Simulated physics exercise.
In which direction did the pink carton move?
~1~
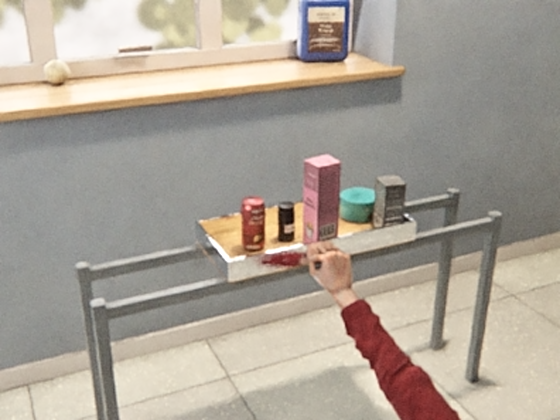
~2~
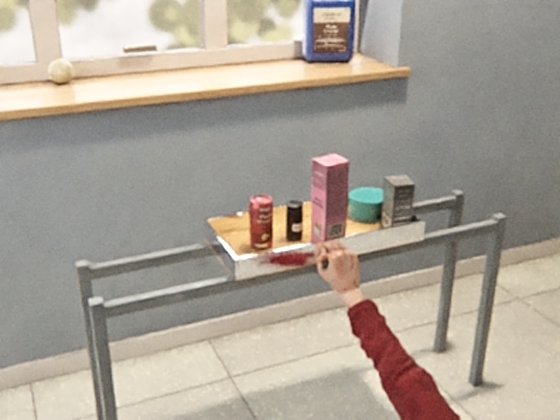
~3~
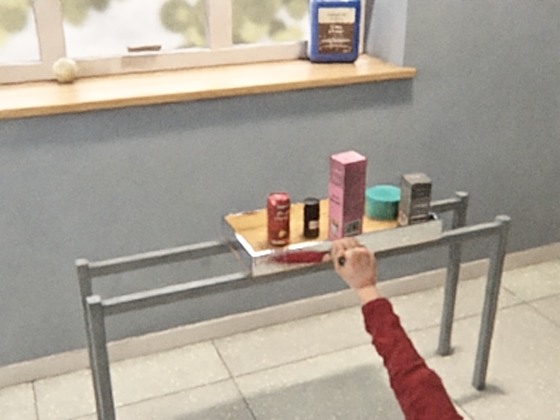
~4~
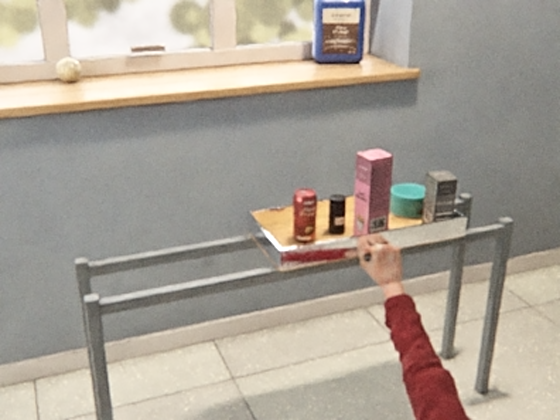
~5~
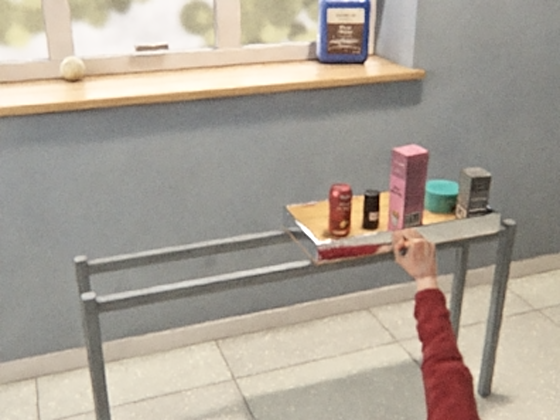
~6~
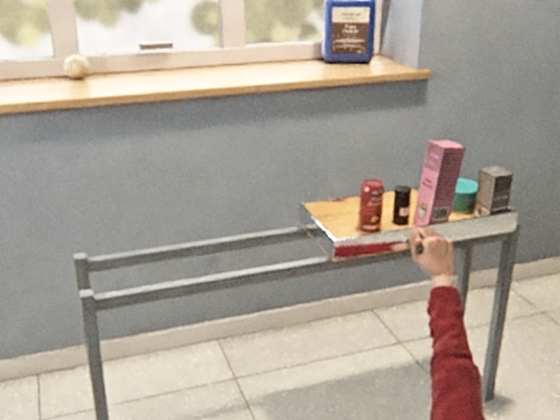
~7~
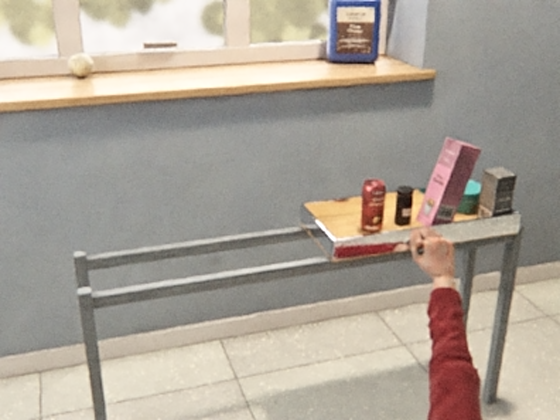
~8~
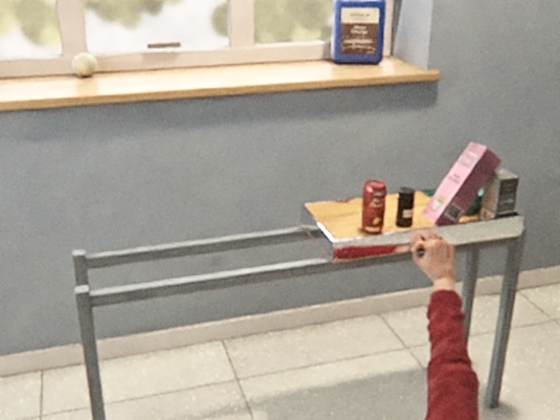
The pink carton moved to the right, riding along with the tray and then tipping over that same way.
